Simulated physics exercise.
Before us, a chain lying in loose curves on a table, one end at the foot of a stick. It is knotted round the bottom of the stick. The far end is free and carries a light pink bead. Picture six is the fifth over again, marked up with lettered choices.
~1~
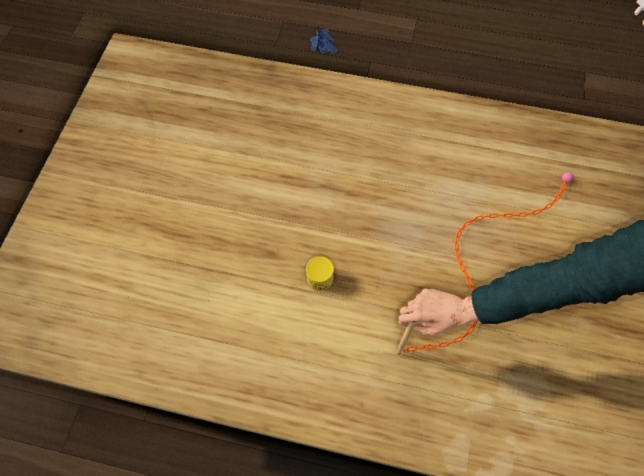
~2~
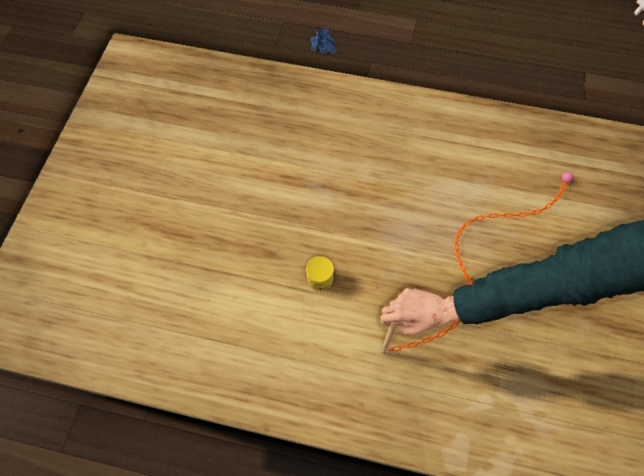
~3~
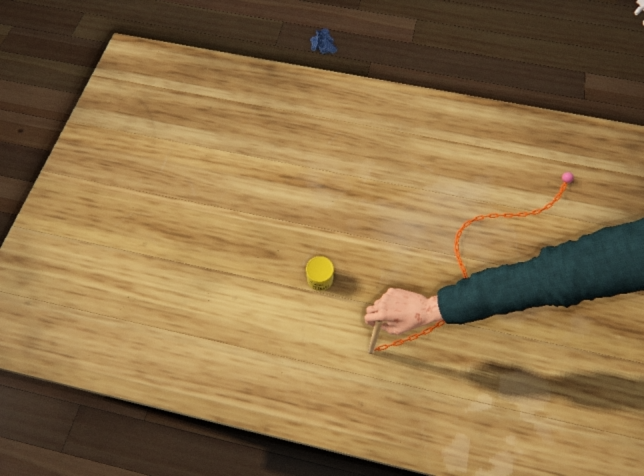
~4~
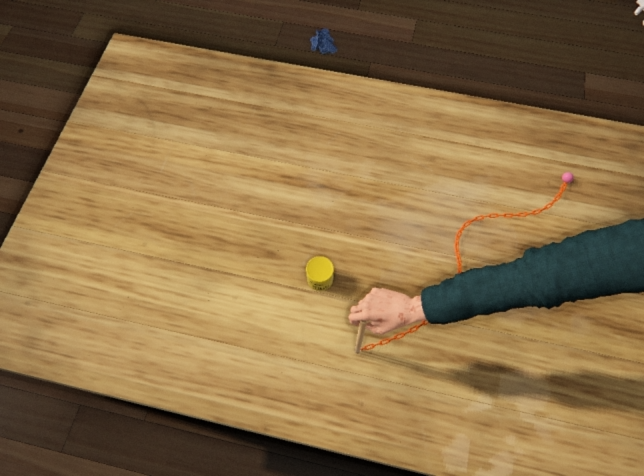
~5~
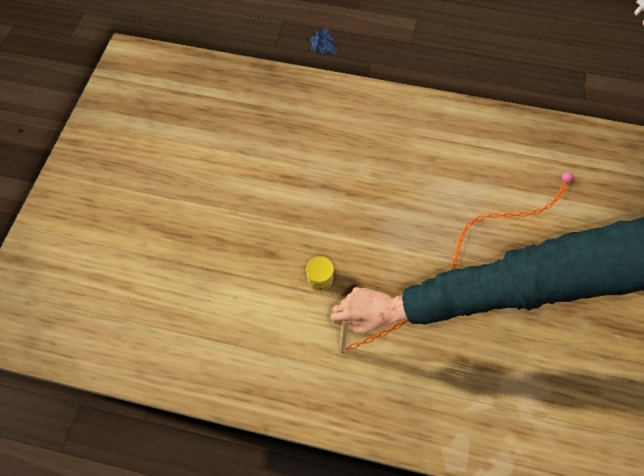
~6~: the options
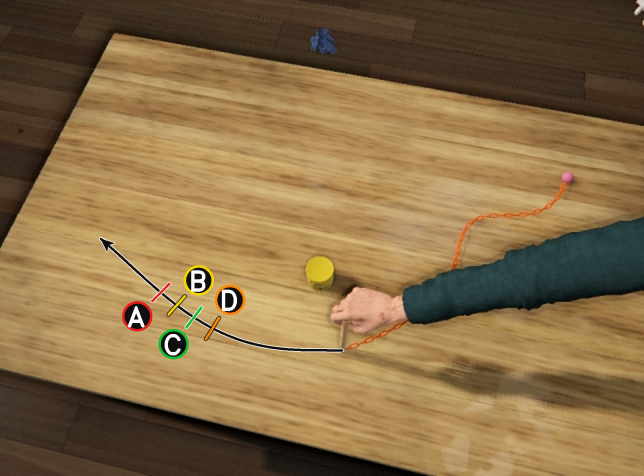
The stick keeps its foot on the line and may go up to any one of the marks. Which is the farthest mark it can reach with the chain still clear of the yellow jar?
It should halt at B.
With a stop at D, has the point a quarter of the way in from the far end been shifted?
Yes.
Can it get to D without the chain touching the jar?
Yes.
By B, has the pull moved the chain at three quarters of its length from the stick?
Yes.
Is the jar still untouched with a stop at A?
No.
On the copy, A at (161, 293); B at (177, 305); C at (194, 317); D at (212, 328); the route from (342, 351) via (197, 319) to (101, 239).
On B. First, foot of the stick (279, 349), middle of the chain (432, 275), free end (553, 194).
Then, foot of the stick (219, 332), middle of the chain (386, 289), free end (520, 216).
Finally, foot of the stick (177, 306), middle of the chain (348, 291), free end (493, 233); nothing has been touched.
By contrast, A brings the chain against the jar; C is safe but short; D is safe but short.
